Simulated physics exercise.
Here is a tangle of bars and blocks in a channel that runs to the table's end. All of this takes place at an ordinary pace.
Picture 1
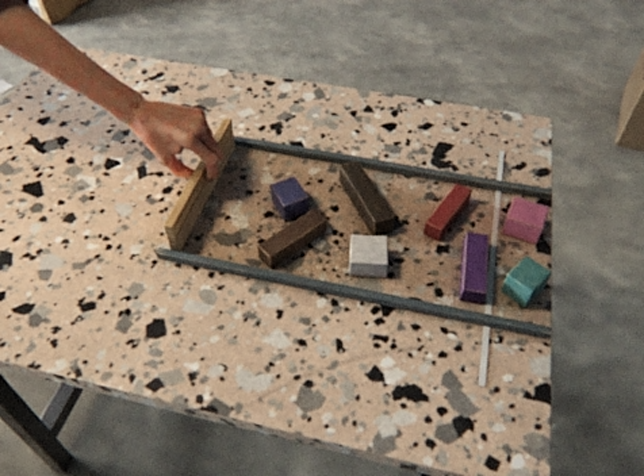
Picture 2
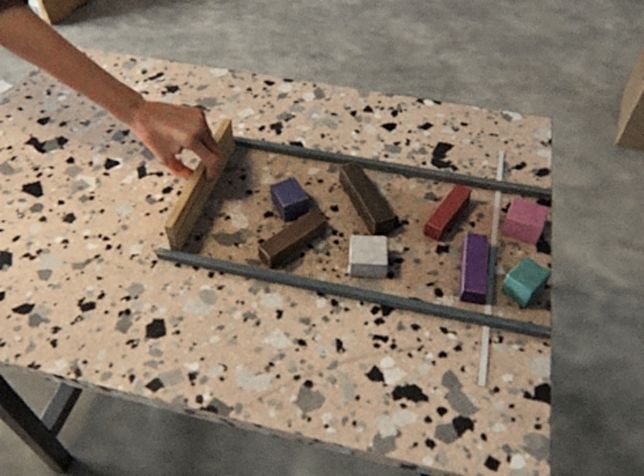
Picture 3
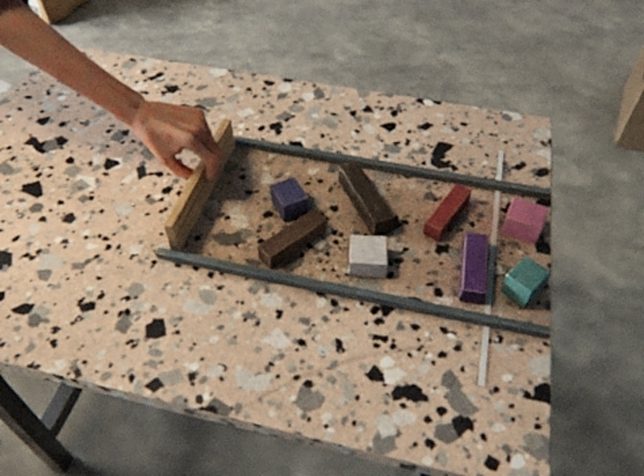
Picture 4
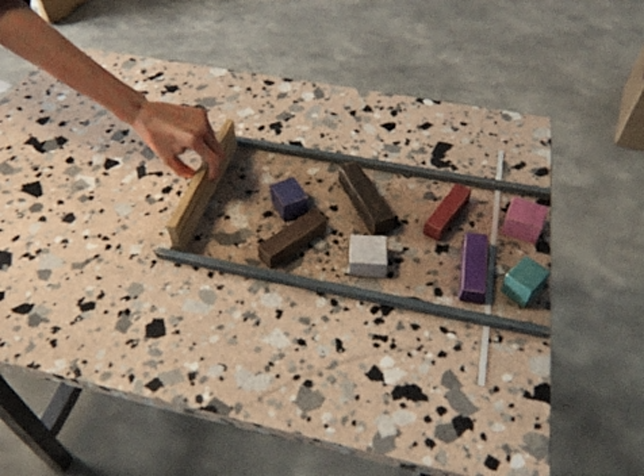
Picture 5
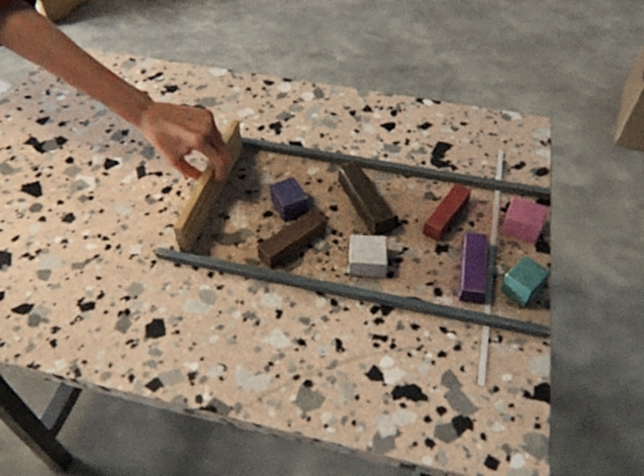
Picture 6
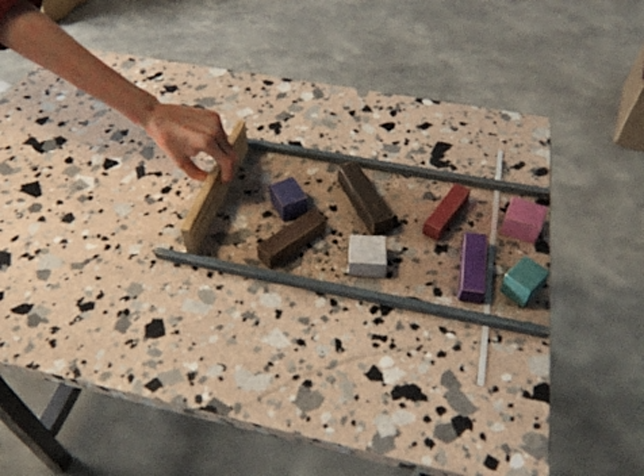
On a speckled table, a hand held a wooden board upright across a channel of scattered colourful blocks and bars, then slid it slightly to the right while the blocks stayed still.
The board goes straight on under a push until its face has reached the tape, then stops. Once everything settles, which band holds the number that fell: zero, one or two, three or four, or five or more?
Most likely the ones that land below will number more than a pair, under five.
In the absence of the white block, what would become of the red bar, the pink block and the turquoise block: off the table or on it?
Final state: Red bar in place, pink block off, turquoise block off.
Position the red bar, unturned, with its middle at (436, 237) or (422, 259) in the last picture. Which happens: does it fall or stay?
The red bar would drop away in the first case and drop away in the second.
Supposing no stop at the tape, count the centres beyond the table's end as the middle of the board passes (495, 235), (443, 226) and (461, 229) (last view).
Respectively 3, 1 and 1.
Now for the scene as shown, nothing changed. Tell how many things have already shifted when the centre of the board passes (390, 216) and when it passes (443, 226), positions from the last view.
The first count is 5, and then it's 8.
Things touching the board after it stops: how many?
Counting them up gives 3.
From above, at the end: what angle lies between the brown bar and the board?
About 25° out of line.
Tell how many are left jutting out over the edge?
Overhanging ones - 3.
Early on, none off yet; turquoise block at rest near (525, 281); pink block at rest near (524, 220); purple bar at rest near (473, 267).
A while later, none off yet; turquoise block at rest near (525, 281); pink block at rest near (524, 220); purple bar moving near (482, 269).
Finally, the number that fall off is three or four; lost, purple bar, pink block and turquoise block.
